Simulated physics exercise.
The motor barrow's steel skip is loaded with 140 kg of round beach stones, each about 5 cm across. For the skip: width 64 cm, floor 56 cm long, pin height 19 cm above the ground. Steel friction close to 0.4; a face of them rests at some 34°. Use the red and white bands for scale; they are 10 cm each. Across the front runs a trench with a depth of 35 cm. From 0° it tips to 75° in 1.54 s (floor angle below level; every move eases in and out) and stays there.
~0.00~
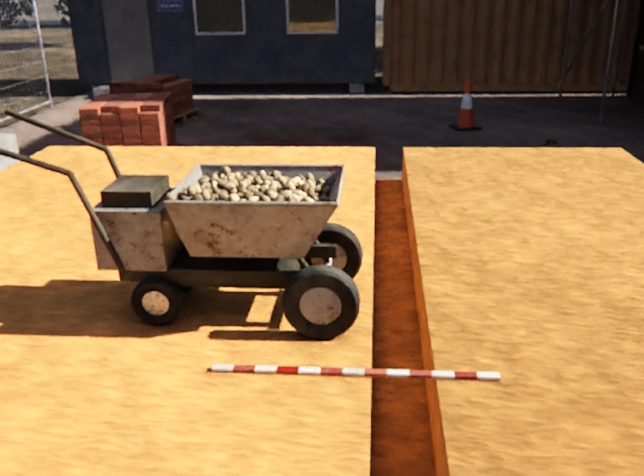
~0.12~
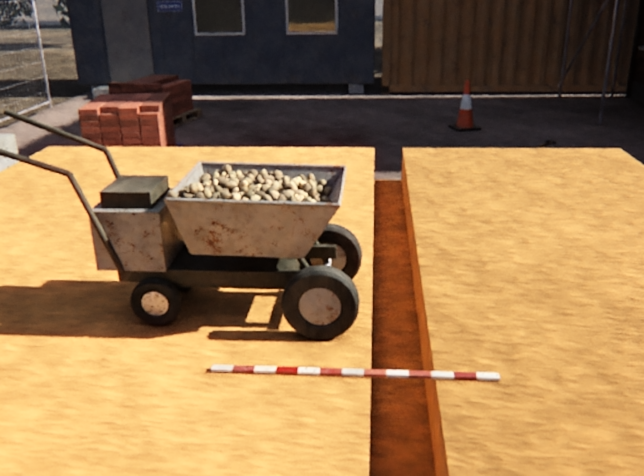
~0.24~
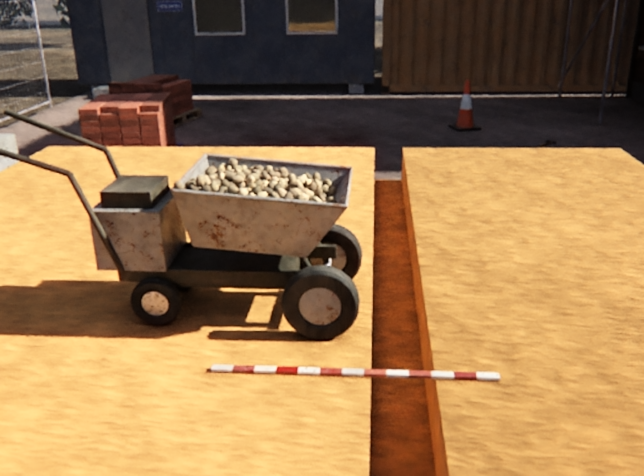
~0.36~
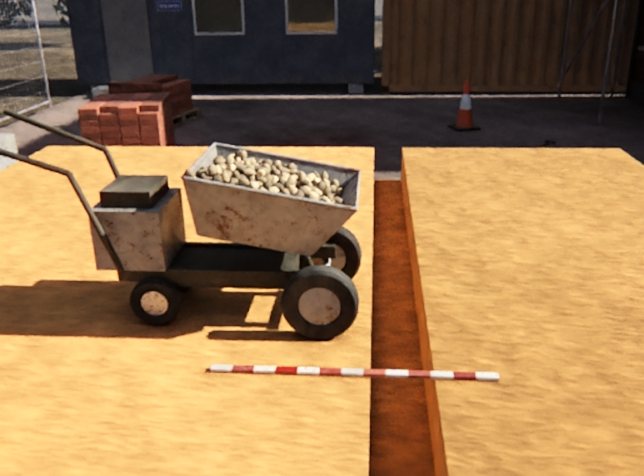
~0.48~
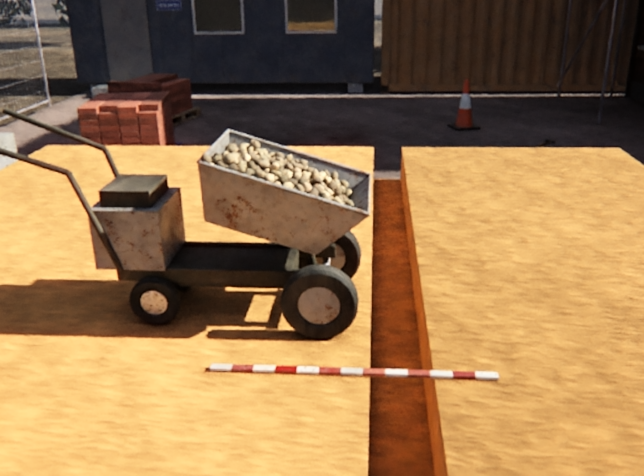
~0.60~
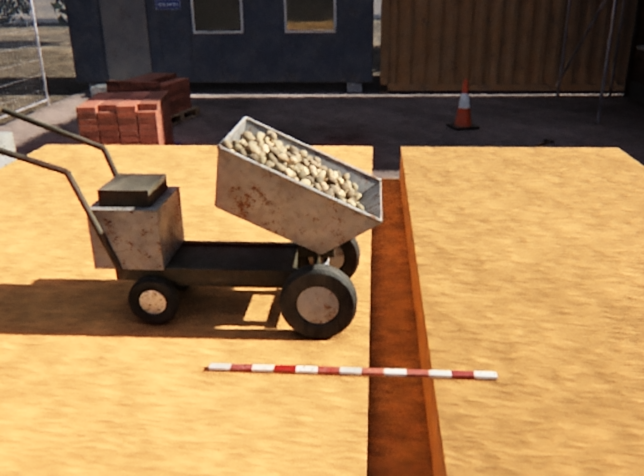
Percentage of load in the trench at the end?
16 per cent.
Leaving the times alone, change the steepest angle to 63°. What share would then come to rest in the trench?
Some 20% would finish there.
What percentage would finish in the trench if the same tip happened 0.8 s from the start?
That works out at about 10 in a hundred.
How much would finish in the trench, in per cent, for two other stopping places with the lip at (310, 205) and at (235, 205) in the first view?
First place roughly 40%, second roughly 85%.
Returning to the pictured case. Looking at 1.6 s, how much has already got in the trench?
Approx. 0 % of the load.
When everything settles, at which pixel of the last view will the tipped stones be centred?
(478, 307).
After 1.2 s the floor is at 64°; 96 % in the skip, 4 % past the trench; the foremost stones are at (452, 274).
After 1.6 s the floor is at 75°; 41 % in the skip, 59 % past the trench; the foremost stones are at (570, 304).
After 2.0 s the floor is at 75°; 17 % in the skip, 2 % in the trench, 82 % past the trench; the foremost stones are at (635, 311).
After 3.9 s the floor is at 75°; 0 % in the skip, 16 % in the trench, 84 % past the trench; the foremost stones are past the picture's edge.
